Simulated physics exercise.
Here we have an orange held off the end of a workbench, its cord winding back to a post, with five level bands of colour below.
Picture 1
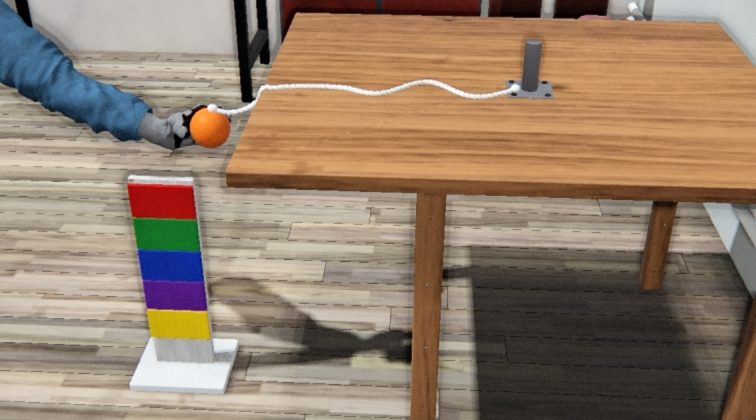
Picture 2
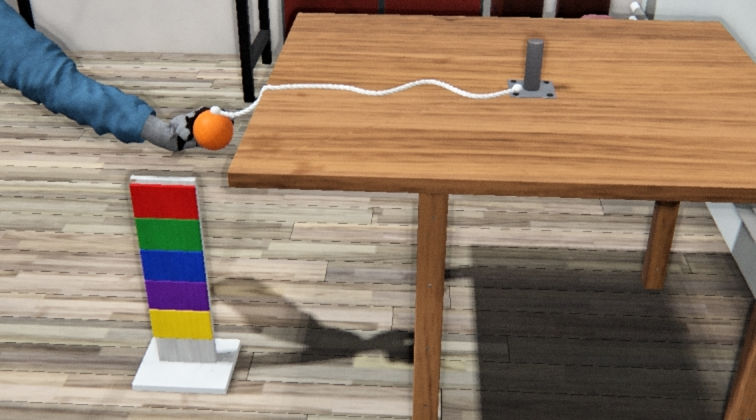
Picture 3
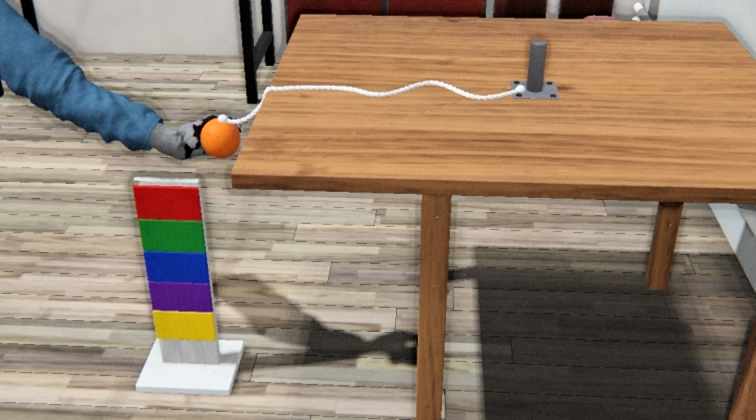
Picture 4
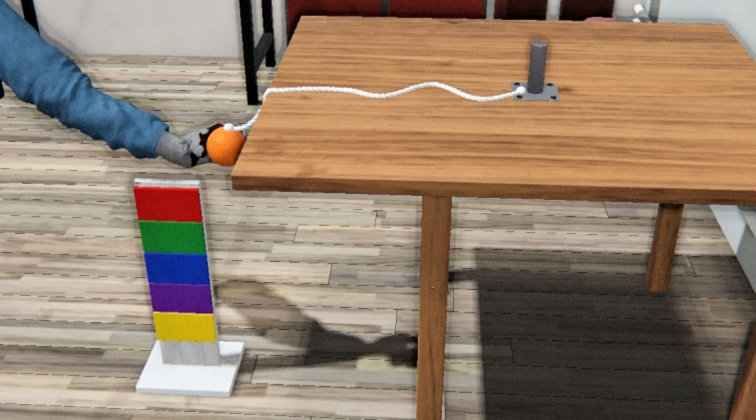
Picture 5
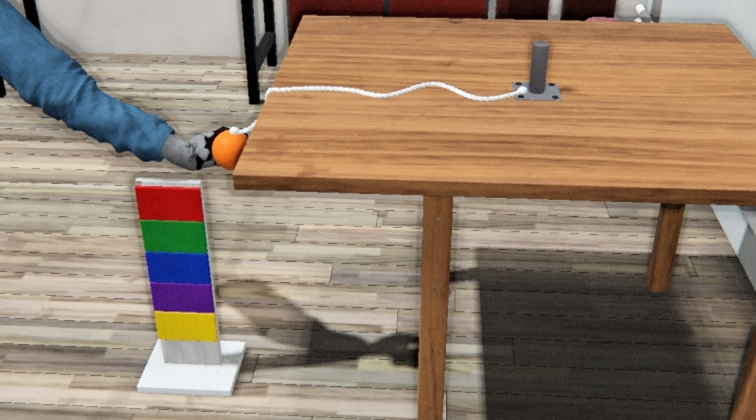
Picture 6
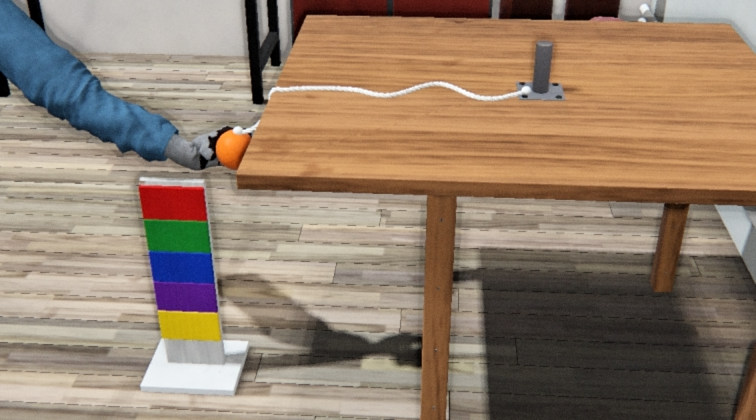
Beside a wooden workbench, above a stand with bands of red, green, blue, purple and yellow, a gloved hand held an orange ball corded to a post and moved it slightly down and right.
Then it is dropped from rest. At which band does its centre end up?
The cord holds its middle at red.
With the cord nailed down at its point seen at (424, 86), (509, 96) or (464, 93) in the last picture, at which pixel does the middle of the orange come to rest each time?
The places are (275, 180), (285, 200) and (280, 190).
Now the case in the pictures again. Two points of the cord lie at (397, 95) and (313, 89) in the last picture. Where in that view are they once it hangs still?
About (366, 89), and the other about (278, 90).
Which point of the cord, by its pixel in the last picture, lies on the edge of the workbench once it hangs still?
At (307, 89), roughly.
Soon after, orange near (310, 196); level with red.
Then, orange near (292, 199); level with red.
At rest, orange near (286, 200); level with red. At red.
